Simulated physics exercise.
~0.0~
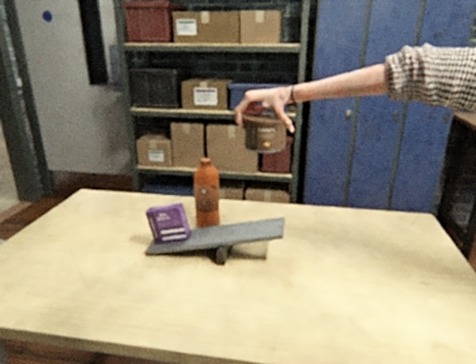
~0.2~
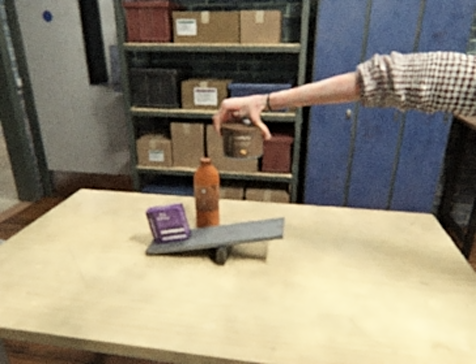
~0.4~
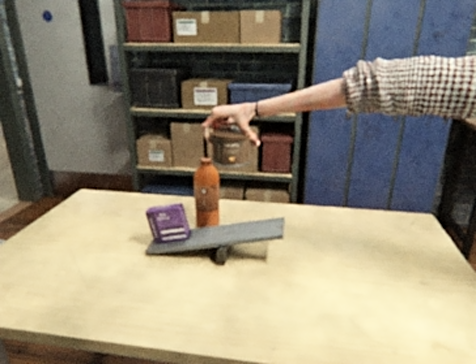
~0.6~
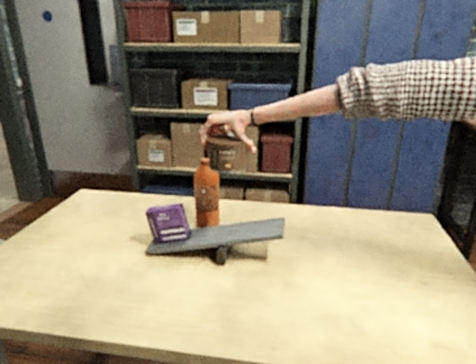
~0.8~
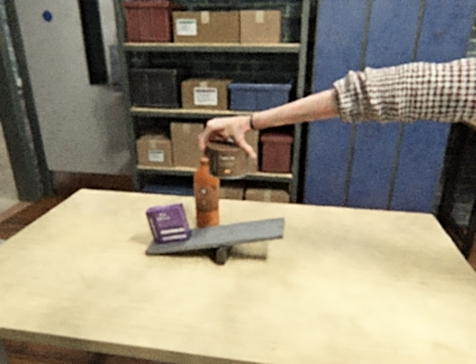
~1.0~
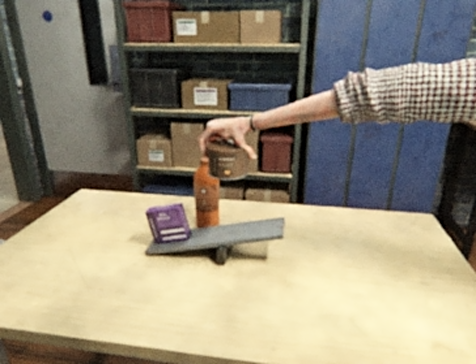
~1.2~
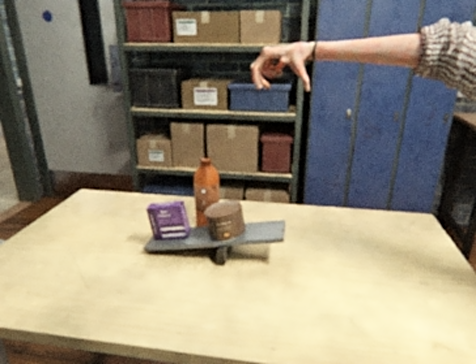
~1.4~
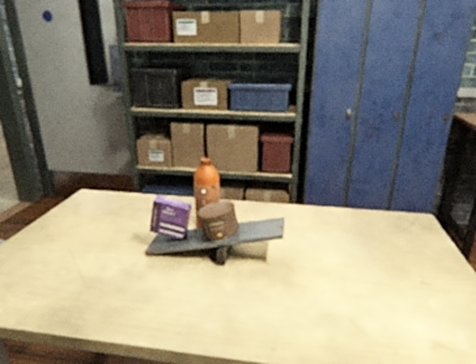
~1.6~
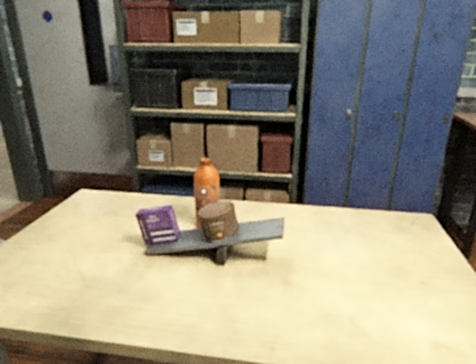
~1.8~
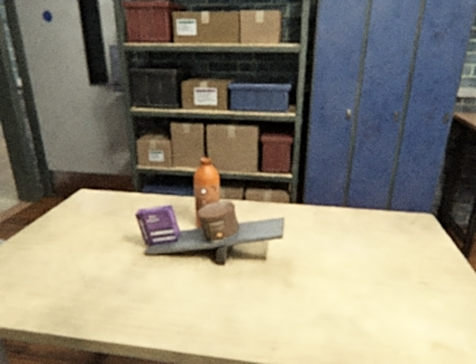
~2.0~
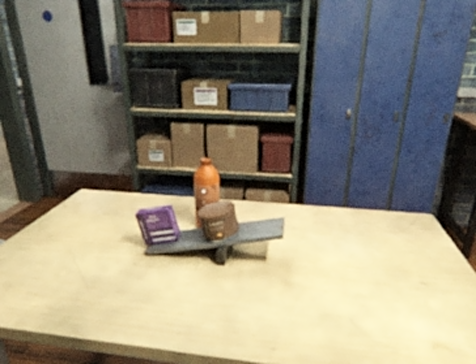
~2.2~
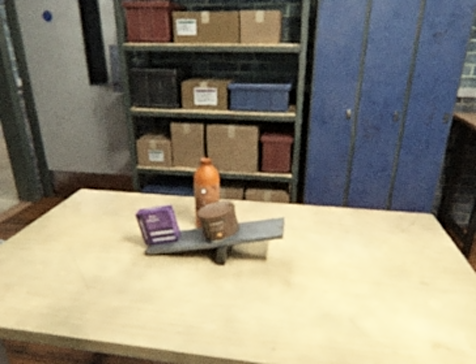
A grey plank balanced on a small block like a see-saw tilts down to the left on a pale table, seen from the front and slightly above, with box-filled shelves and blue lockers behind. A purple packet leans near its low left end, and an orange bottle stands by the middle. From the right, a hand carries a brown tub leftward, then lowers it onto the plank near the centre. The hand lets go and draws away. The packet slips slightly left, and everything settles with the plank still low on the left, the tub and packet leaning on it.
